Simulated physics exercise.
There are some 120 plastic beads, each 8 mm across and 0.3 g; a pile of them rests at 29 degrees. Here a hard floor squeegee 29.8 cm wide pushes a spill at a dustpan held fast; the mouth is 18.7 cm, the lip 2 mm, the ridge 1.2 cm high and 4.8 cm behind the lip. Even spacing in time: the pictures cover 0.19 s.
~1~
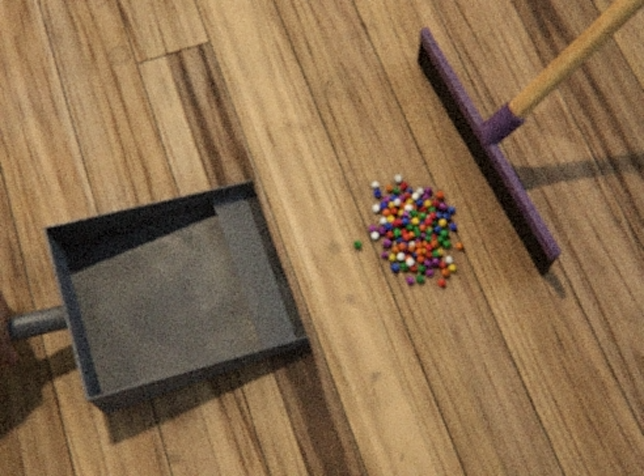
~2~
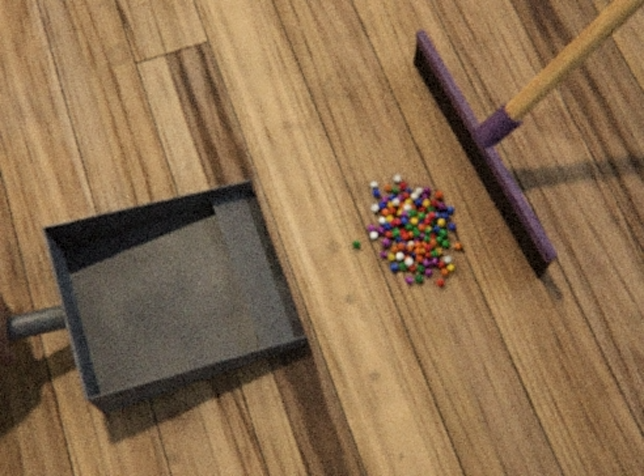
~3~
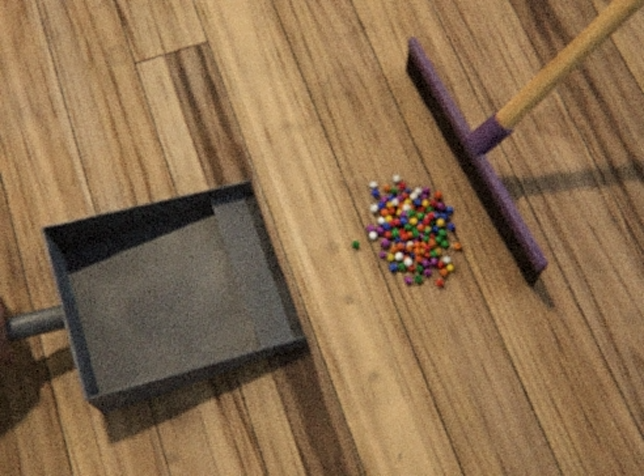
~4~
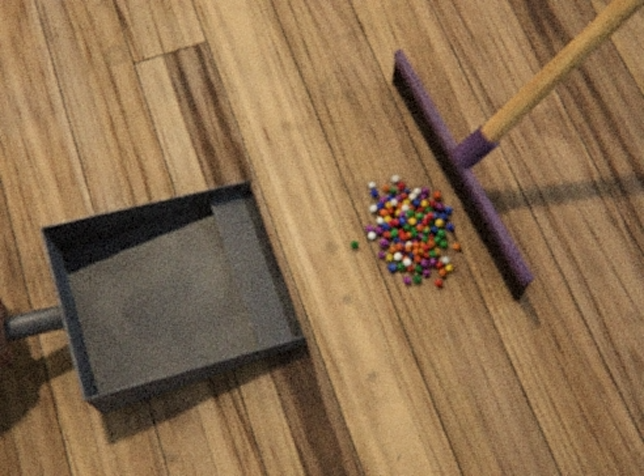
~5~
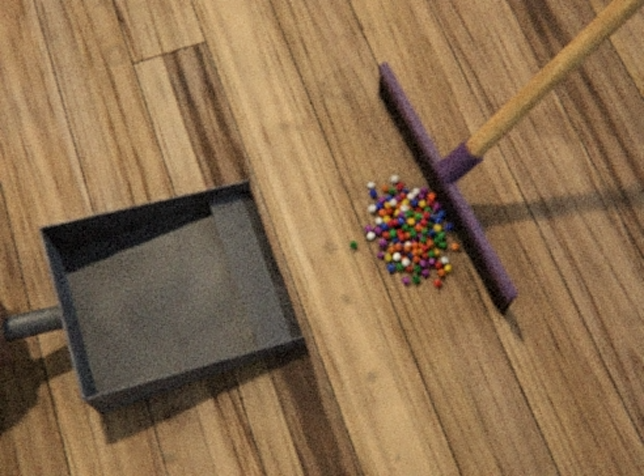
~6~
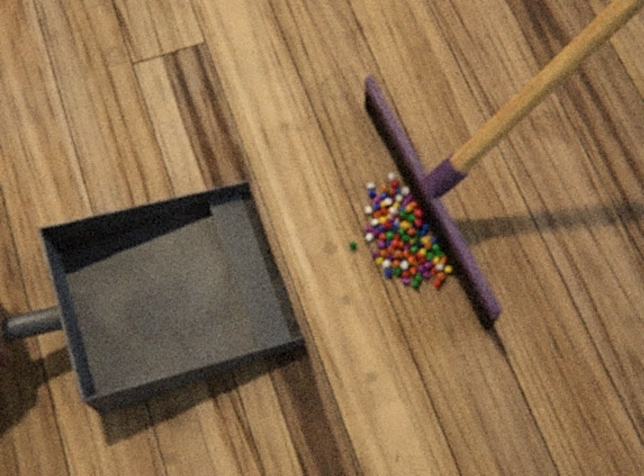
On a wooden floor, a purple squeegee with a wooden handle slid down and left toward a small pile of colorful beads, then pressed into them and nudged them slightly beside a gray dustpan.
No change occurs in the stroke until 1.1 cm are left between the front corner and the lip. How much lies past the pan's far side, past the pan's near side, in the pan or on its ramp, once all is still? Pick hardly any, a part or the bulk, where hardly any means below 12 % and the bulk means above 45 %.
Far side: Hardly any; near side: A part; pan: A part.
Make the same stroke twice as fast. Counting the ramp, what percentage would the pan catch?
I'd put it at roughly 30 per cent.
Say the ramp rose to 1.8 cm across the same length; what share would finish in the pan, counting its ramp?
It would be roughly 30 percent.
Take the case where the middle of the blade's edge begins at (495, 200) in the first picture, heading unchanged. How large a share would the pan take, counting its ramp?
The pan and its ramp would take some 35 per cent.
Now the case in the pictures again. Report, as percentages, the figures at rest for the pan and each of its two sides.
Result in %: Far side 0, near side 30, pan 30.
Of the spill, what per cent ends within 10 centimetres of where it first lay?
0 percent, roughly.
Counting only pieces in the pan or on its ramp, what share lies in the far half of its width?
Share: Approx. 10 %.
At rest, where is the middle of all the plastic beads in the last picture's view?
Somewhere near (287, 317) in the last picture.
Then, 0.14 s after the last picture, middle of the blade 9 cm from the lip; 0 % over the lip, far side 0 %, near side 10 %.
Then, 0.24 s after the last picture, middle of the blade 4 cm from the lip; 0 % over the lip, far side 0 %, near side 25 %.
Then, 0.47 s after the last picture, middle of the blade 2 cm from the lip; 35 % over the lip, far side 0 %, near side 30 %.
In the end, far side 0 %, near side 30 %, pan 30 %, in front of the lip or behind the blade 40 %.
